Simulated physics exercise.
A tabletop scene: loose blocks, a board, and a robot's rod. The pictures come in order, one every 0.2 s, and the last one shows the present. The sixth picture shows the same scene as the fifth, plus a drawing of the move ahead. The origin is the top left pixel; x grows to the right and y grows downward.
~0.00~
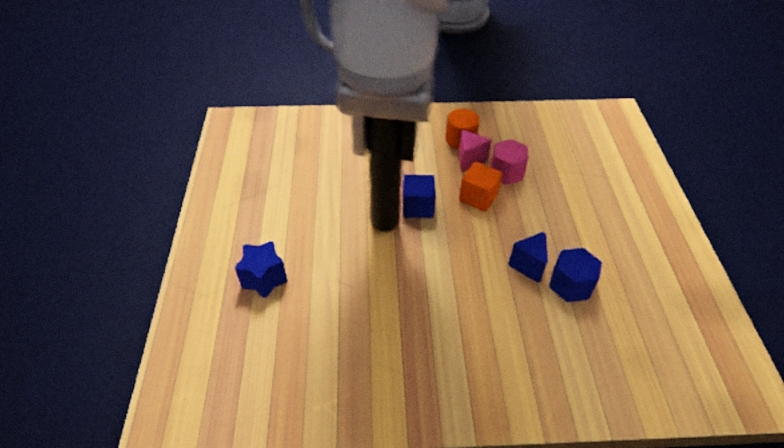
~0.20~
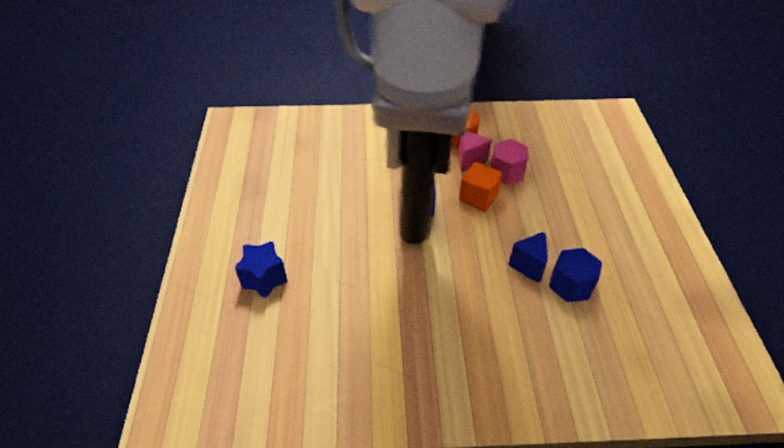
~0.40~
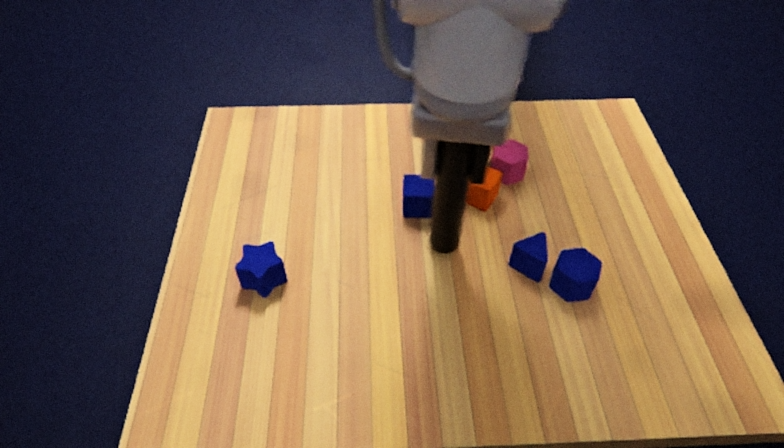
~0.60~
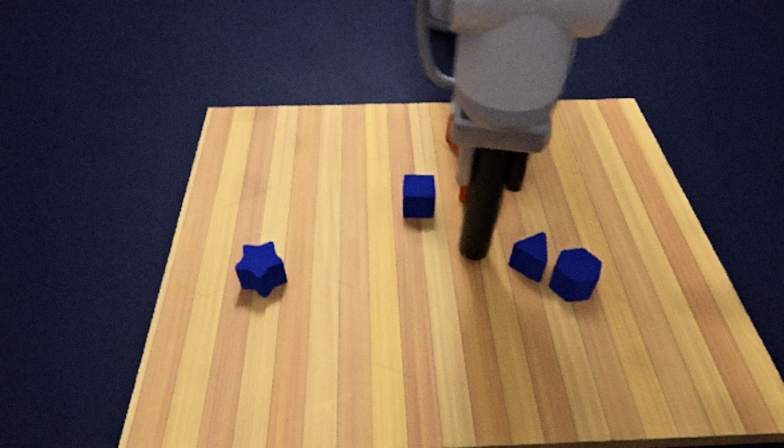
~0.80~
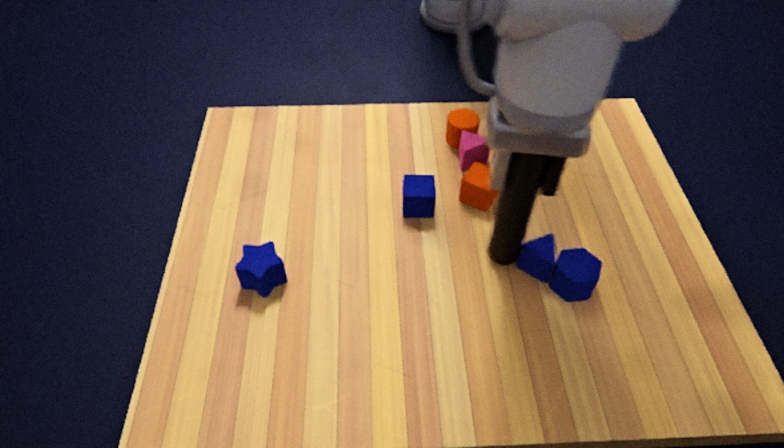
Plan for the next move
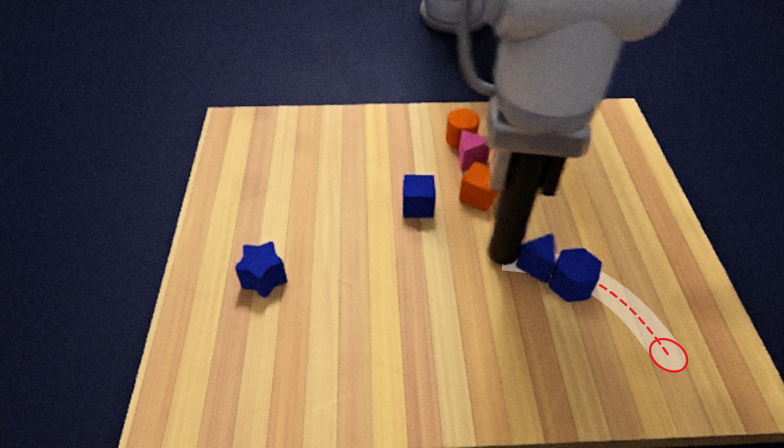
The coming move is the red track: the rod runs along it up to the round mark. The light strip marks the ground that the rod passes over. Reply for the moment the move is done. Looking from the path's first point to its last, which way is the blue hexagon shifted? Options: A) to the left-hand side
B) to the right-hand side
That would be B.
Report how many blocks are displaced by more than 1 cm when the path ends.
I expect two blocks to be moved by more than 1 cm.
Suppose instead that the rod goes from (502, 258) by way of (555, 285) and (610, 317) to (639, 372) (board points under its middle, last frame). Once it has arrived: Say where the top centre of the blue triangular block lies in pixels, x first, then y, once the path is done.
For the centre of its top, I'd go with (662, 304).
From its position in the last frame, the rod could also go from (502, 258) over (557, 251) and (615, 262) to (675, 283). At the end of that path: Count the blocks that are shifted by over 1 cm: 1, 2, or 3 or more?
The count is two.
The line goes from (502, 258) through (564, 268) and (622, 301) to (668, 355).
On the path given first. One third of the way, rod (566, 264); blue triangular block (609, 267), turned 30° clockwise; blue hexagon (637, 291), turned 15° clockwise.
Two thirds of the way, rod (626, 297); blue triangular block (671, 306), turned 50° clockwise; blue hexagon (694, 338), turned 35° clockwise.
At the end, rod (672, 350); orange square piece unmoved; blue triangular block (716, 332), turned 65° clockwise; blue hexagon (728, 370), turned 60° clockwise.
